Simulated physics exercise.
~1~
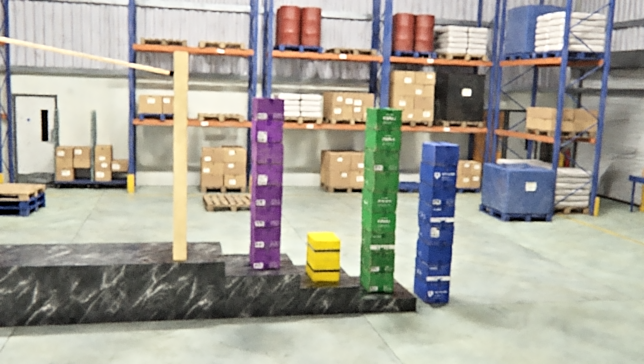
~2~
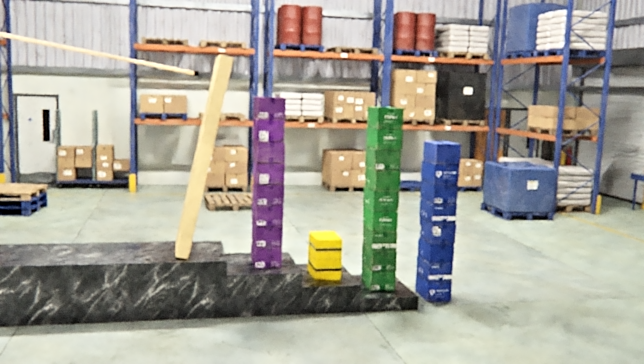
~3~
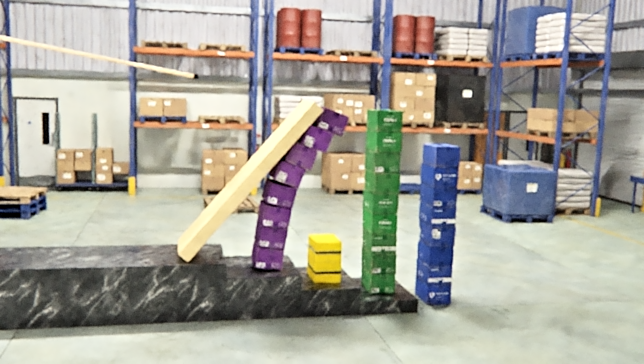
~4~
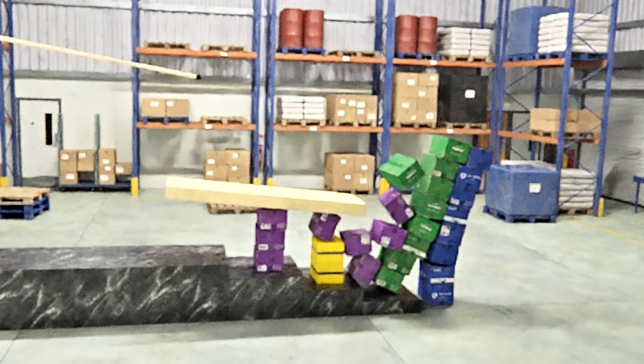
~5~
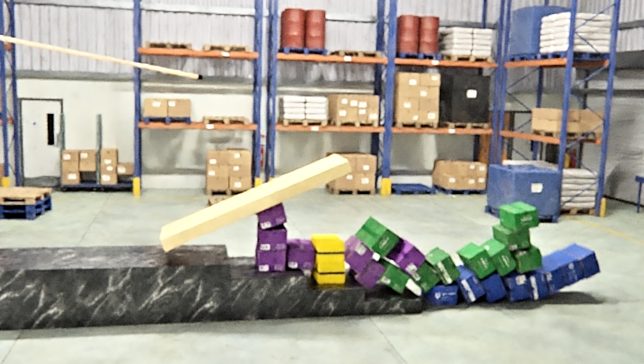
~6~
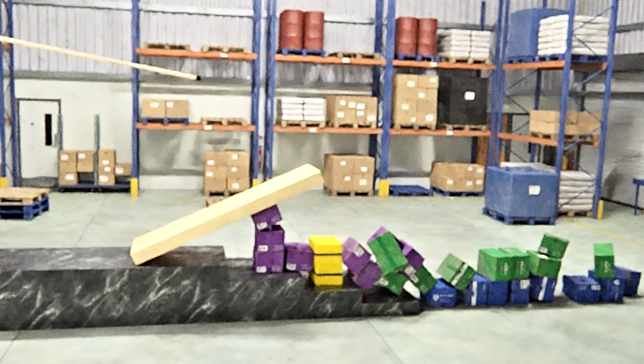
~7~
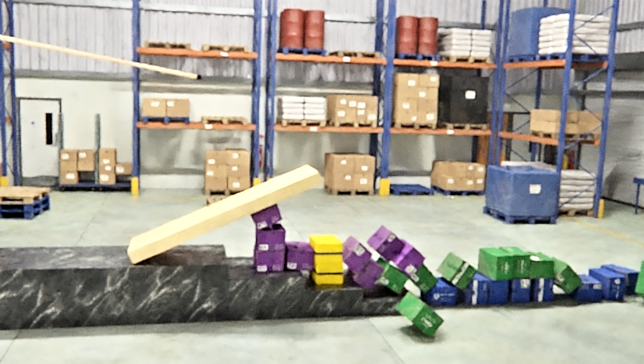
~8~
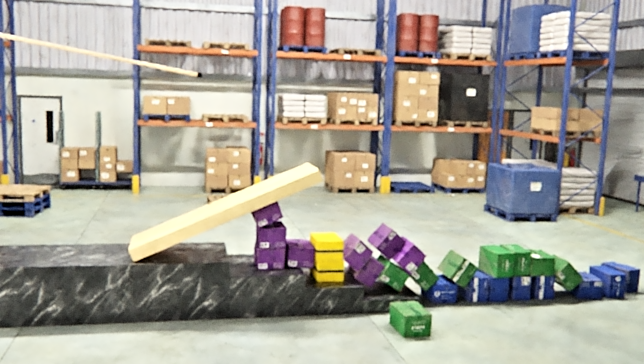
The clip shows a tall pale board tipping right in a warehouse and striking a purple column of cartons, which spills into green and blue columns, leaving these three wrecked across the steps and floor, while the short yellow pile stays standing and the board rests aslant.
